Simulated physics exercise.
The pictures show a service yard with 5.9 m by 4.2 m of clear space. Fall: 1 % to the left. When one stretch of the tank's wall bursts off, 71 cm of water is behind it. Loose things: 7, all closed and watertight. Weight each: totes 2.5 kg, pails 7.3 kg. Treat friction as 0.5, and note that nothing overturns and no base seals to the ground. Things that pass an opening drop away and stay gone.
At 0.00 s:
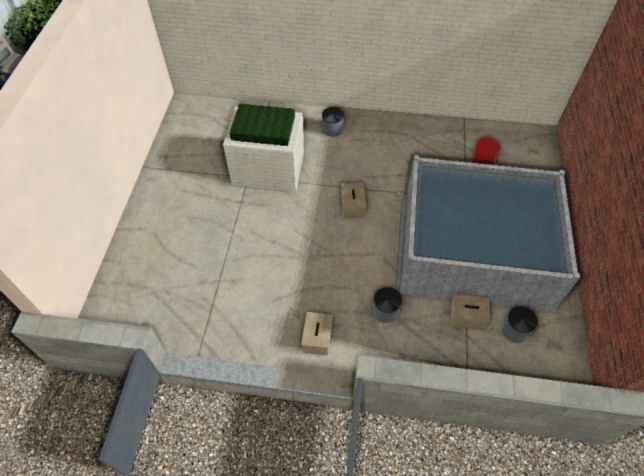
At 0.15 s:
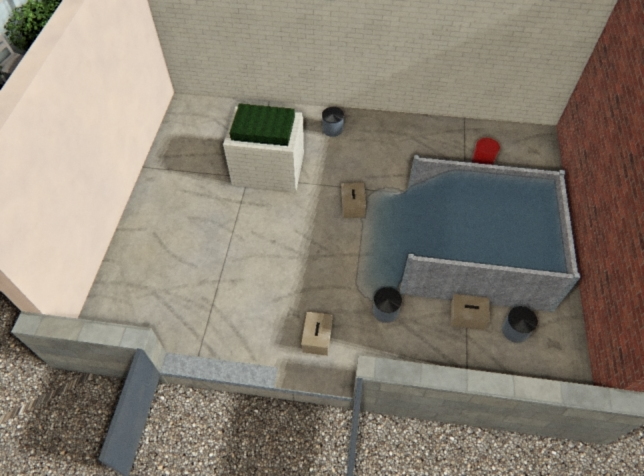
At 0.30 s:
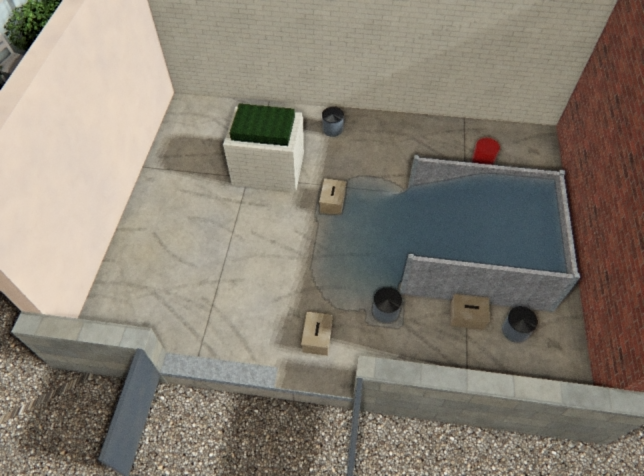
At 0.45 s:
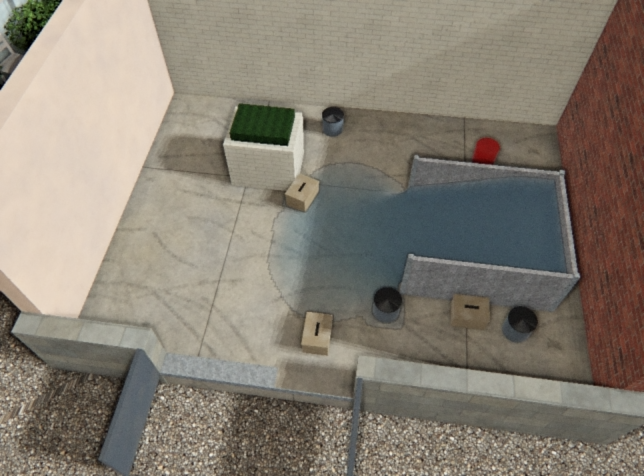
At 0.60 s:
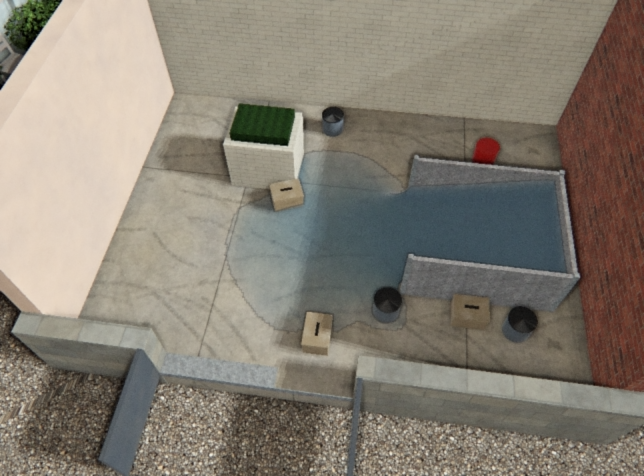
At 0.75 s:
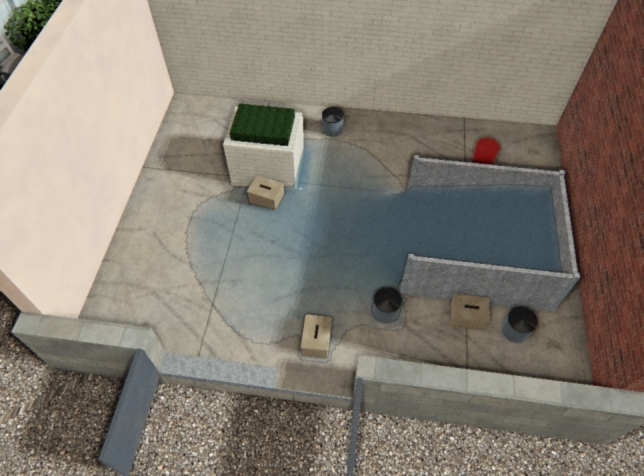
Water spreading leftward across a walled concrete yard from a tank's open side, pushing one cardboard box towards a planter.
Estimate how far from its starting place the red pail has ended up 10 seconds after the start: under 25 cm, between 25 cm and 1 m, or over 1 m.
The red pail ends under 25 cm away.
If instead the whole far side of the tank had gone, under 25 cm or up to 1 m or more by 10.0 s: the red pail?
With that failure, the red pail lands a long way off.
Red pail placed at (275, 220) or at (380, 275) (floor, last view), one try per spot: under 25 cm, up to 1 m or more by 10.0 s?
Swept far; swept far.
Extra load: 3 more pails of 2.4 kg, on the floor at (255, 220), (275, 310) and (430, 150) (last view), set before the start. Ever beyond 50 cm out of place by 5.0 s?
Answers, first to last: Exceeding, exceeding, not exceeding.
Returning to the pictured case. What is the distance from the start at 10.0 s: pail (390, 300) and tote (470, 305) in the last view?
The first ends 0 cm from its start, the second 40 cm.
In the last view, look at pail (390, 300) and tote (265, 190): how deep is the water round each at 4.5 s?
I'd put it at 1 cm and 16 cm respectively.
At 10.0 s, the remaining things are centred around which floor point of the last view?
Close to (452, 232).
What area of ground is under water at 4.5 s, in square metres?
Near 21 m2 in all.
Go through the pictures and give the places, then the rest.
The red pail at (488, 146) rests on the ground; water covers 2.4 m2; 0 of 7 have shifted, in the first frame.
The red pail at (488, 146) rests on the ground; 3.3 m2 under water; 0 of 7 have shifted, in the second frame.
The red pail at (488, 146), on the bottom; 4.3 m2 under water; 1 of 7 have shifted, in the third frame.
The red pail at (488, 146) rests on the ground; water covers 5.7 m2; 1 of 7 have shifted, in the fourth frame.
The red pail at (488, 146), on the bottom; water covers 7.2 m2; 1 of 7 have shifted, in the fifth frame.
The red pail at (488, 146), on the bottom; 8.6 m2 under water; 1 of 7 have shifted, in the sixth frame.
After 2.0 s the red pail is near (488, 146), 0.0 m from its start, aground; 0 of 7 are out; 1 afloat.
After 4.5 s the red pail is near (488, 146), 0.0 m from its start, aground; 1 of 7 are out; 1 afloat.
After 7.0 s the red pail is near (488, 146), 0.0 m from its start, aground; 1 of 7 are out; 2 afloat.
After 10.0 s the red pail is near (488, 147), 0.0 m from its start, aground; 1 of 7 are out; 2 afloat.
